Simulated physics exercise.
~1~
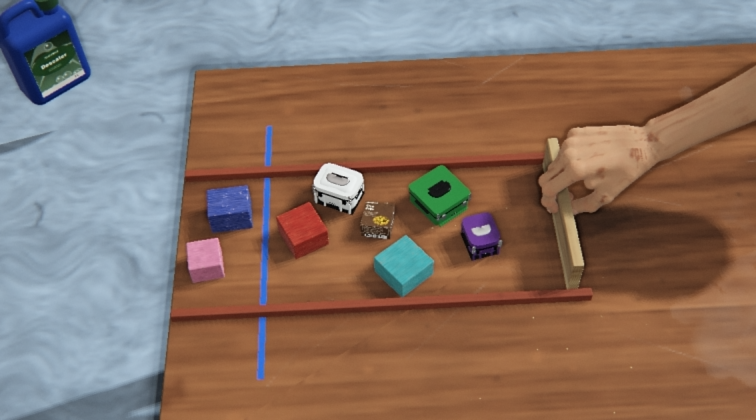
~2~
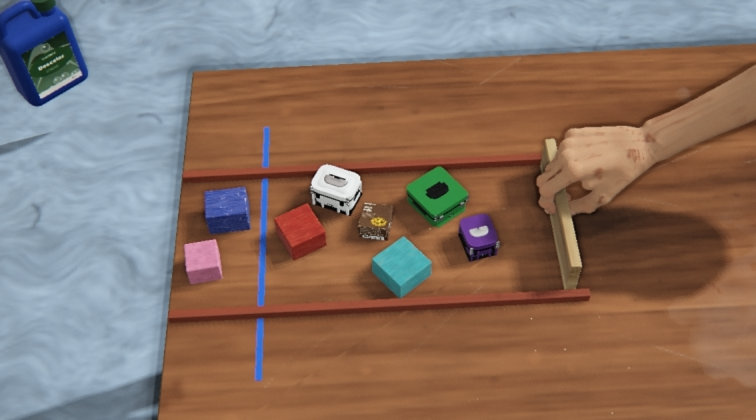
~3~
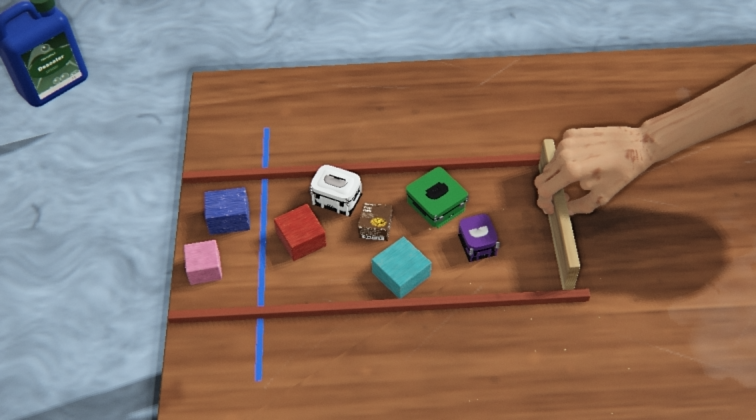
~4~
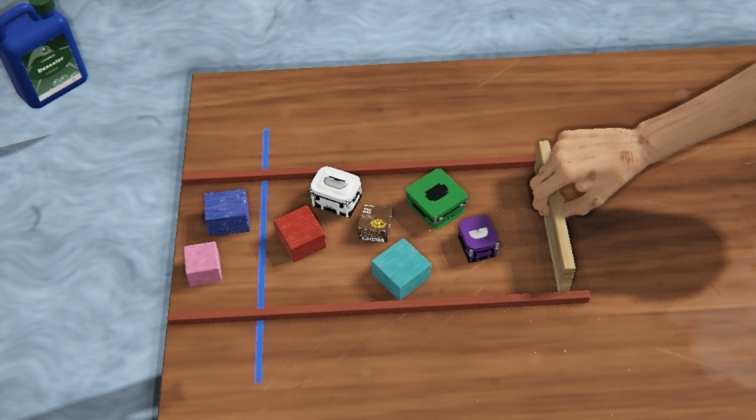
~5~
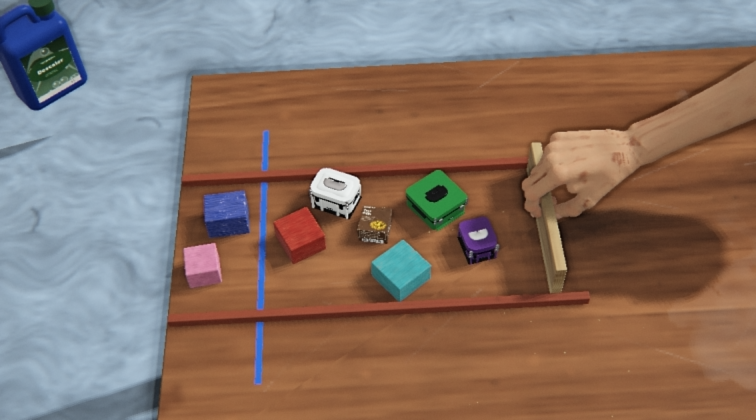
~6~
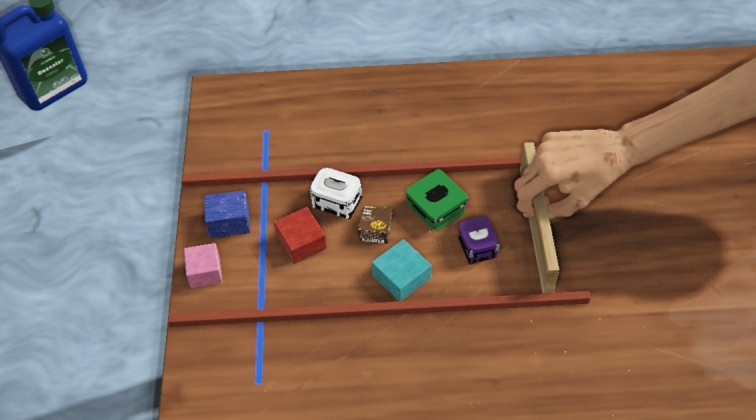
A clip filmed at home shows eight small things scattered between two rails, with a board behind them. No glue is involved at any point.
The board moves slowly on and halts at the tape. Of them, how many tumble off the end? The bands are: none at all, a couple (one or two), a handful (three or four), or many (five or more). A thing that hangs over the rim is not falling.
It is a couple.
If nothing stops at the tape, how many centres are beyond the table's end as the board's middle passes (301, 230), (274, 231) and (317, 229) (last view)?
0; 1; 0.
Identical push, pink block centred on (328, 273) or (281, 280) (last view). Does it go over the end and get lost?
First place, it is safe; second place, it is safe.
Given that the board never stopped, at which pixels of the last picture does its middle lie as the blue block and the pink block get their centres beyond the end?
Near (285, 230) and (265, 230).
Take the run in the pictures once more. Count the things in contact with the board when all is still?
The count is 3.
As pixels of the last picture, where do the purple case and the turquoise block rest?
You'll find the purple case at roughly (243, 246) and the turquoise block at roughly (239, 290).
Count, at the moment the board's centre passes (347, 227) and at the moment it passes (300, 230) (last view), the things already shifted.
Tally: 6; 8.
A little later, none off yet; pink block at rest near (203, 266); blue block at rest near (227, 214); red block at rest near (300, 235).
Next, none off yet; pink block at rest near (203, 266); blue block at rest near (227, 214); red block moving near (290, 238).
Later still, none off yet; pink block moving near (194, 270); blue block shifted about its own width near (197, 218); red block shifted well along near (226, 250).
When it is over, the number that fall off is one or two; down, blue block and pink block.
